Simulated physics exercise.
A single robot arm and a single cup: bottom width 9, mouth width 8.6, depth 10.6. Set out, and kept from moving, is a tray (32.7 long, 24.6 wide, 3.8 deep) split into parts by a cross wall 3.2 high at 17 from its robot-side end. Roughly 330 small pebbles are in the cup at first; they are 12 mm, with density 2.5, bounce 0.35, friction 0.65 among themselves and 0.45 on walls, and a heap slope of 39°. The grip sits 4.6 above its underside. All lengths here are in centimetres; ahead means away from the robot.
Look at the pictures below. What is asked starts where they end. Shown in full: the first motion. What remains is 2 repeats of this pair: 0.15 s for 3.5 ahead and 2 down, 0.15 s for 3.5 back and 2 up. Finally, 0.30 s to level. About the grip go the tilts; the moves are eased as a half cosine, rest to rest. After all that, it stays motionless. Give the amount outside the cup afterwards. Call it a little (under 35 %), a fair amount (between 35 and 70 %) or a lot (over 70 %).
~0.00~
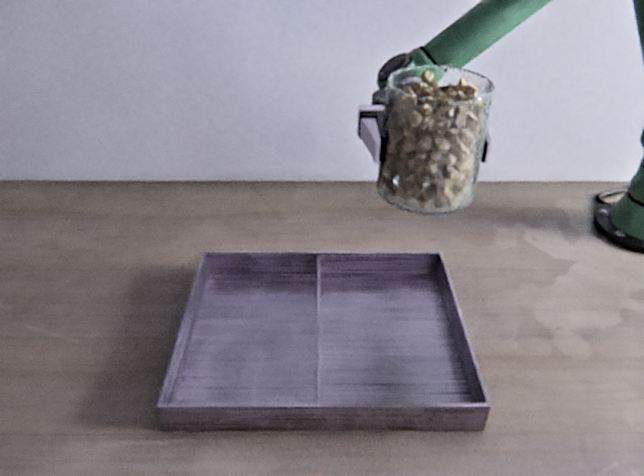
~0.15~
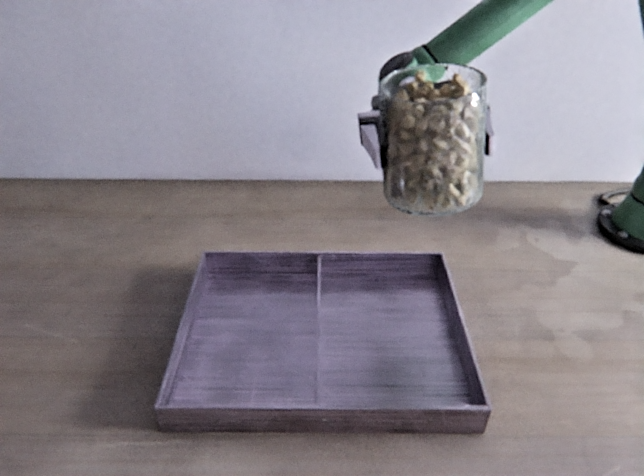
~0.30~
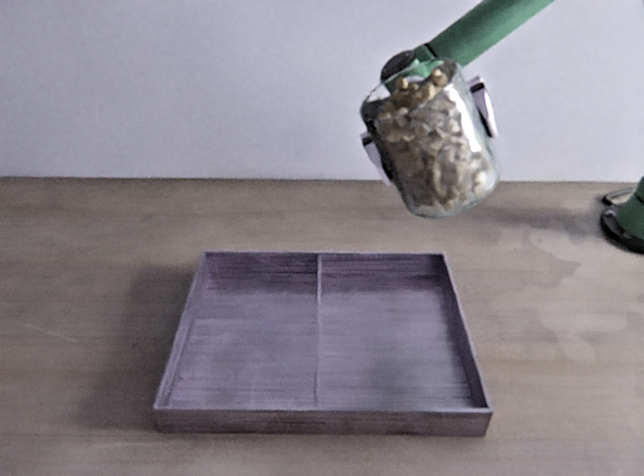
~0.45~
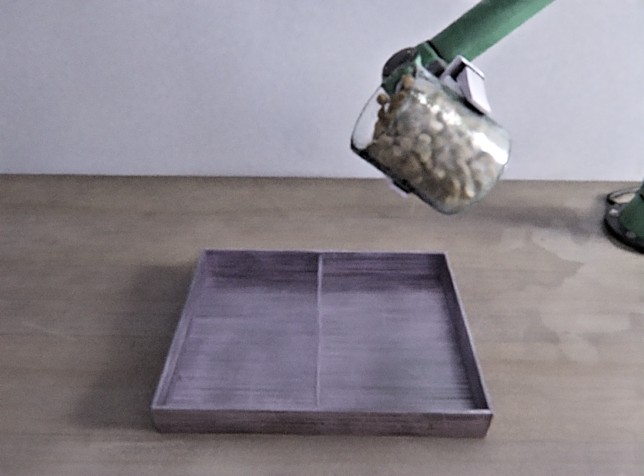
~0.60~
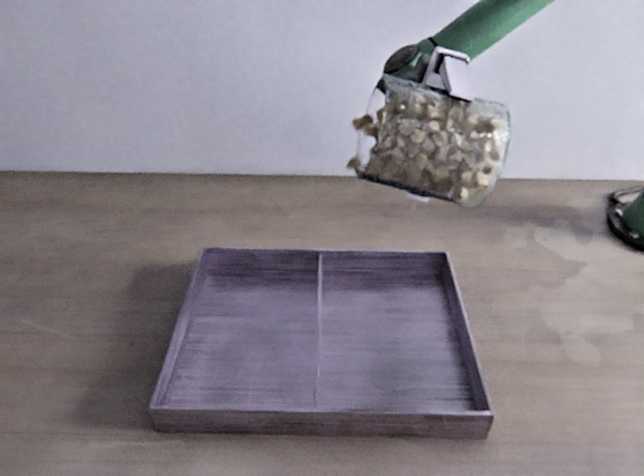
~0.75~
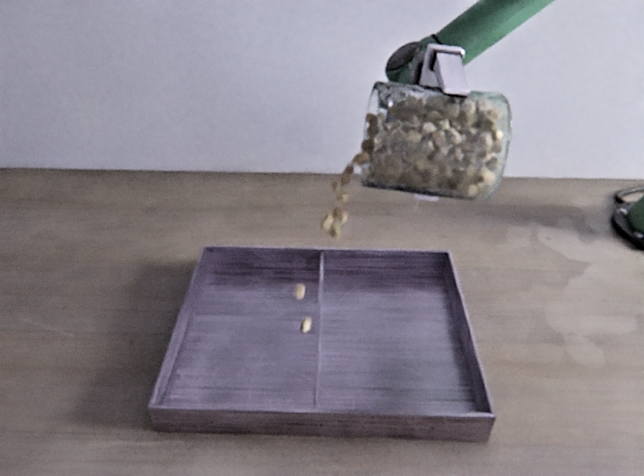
A little.
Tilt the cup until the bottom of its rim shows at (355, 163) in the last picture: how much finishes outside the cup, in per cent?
Result: Approximately 10 %.
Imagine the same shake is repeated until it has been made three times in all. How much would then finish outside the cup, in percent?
Roughly 30 in a hundred.
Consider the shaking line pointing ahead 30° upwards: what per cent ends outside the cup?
Result: Approx. 45 %.
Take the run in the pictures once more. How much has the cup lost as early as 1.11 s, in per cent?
About 20 in a hundred parts are out by then.
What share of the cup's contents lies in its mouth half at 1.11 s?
Around 40 in a hundred.
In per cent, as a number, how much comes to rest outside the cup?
The share comes to around 25 per cent.
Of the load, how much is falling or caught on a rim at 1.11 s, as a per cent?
Reading at that time: Some 5 per cent.
By 1.11 s, tilted 84° forward, highest piece 29 above the table; 271 in the cup, 38 in the far-side part, 2 in the robot-side part, 18 in flight or on a rim.
By 1.47 s, tilted 55° forward, highest piece 29 above the table; 248 in the cup, 60 in the far-side part, 15 in the robot-side part, 6 in flight or on a rim.
By 1.85 s, level, highest piece 31 above the table; 246 in the cup, 64 in the far-side part, 19 in the robot-side part.
By 2.90 s, level, highest piece 31 above the table; 246 in the cup, 64 in the far-side part, 19 in the robot-side part.
Final count, 246 in the cup, 64 in the far-side part, 19 in the robot-side part. That is 25 % outside the cup.
